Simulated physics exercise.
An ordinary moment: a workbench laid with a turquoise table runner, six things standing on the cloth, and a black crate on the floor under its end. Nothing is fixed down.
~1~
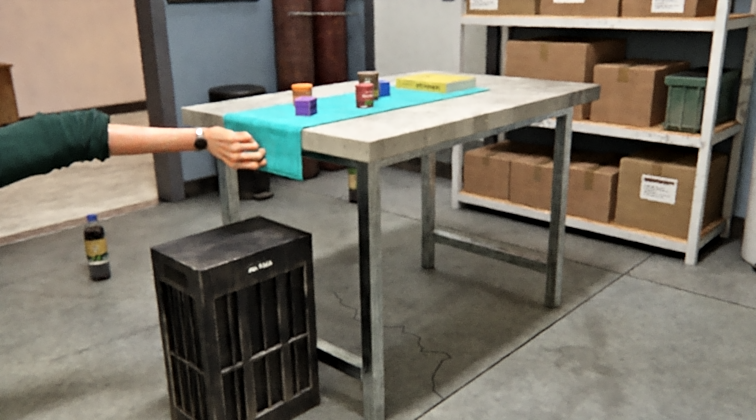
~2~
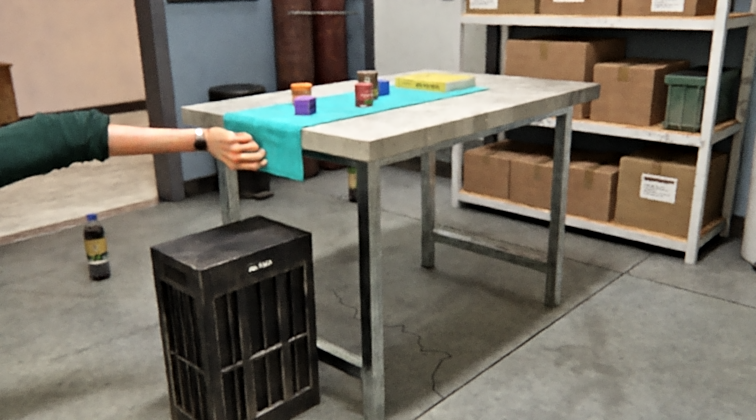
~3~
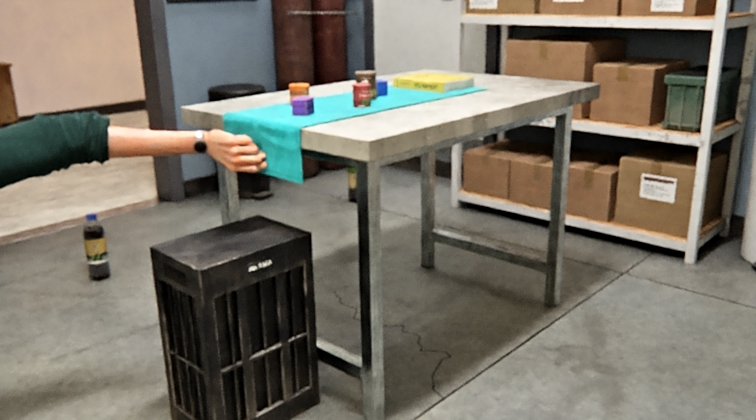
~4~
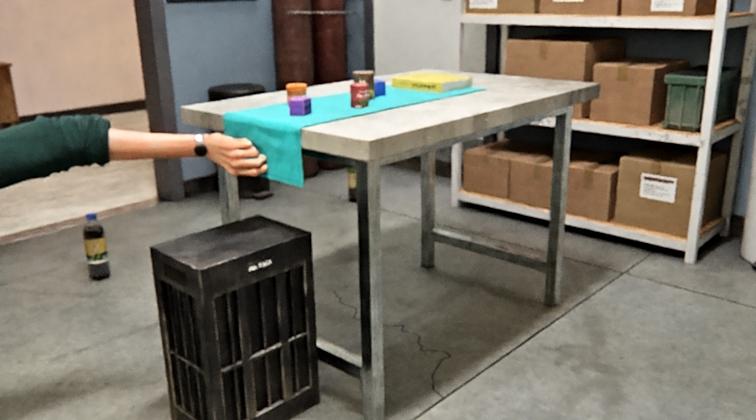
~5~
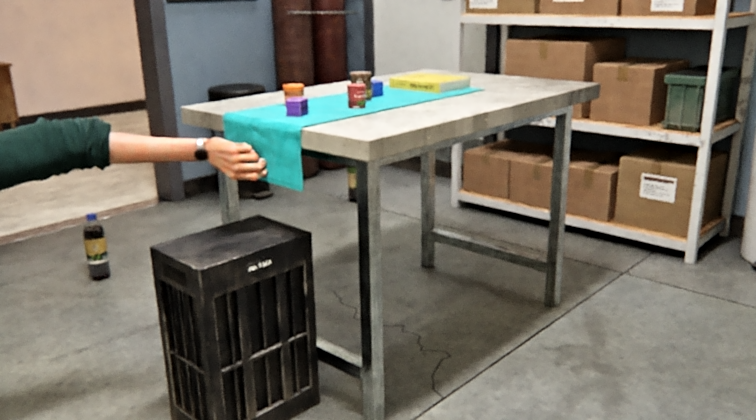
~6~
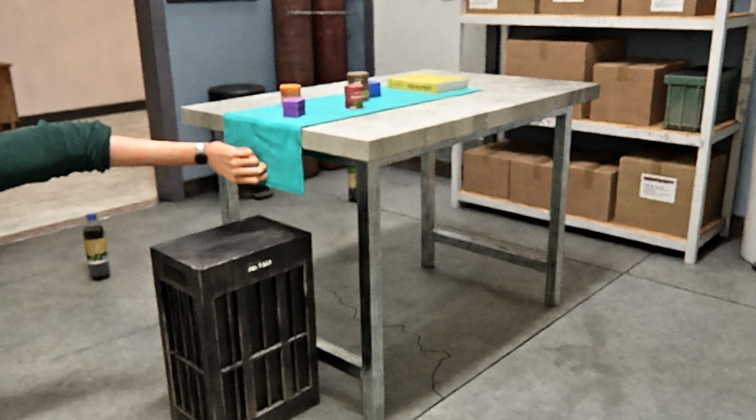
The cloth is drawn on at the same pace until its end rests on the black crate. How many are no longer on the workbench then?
The workbench loses one.
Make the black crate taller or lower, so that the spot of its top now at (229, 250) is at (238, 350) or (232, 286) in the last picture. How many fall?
The count: 4 and 2.
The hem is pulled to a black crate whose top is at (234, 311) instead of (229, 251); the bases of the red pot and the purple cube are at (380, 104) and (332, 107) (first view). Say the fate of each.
The red pot remains up; the purple cube tumbles off.
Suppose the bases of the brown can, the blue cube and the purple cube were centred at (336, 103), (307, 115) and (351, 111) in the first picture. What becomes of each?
The brown can does not fall; the blue cube drops off; the purple cube stays on.
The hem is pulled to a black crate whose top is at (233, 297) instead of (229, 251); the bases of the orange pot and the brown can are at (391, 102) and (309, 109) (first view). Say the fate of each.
The orange pot does not fall, the brown can drops off.
Early on, hem on the crate; all still up.
Midway, hem on the crate; purple cube gone.
Finally, hem on the crate; purple cube gone. The count of fallen things is one.
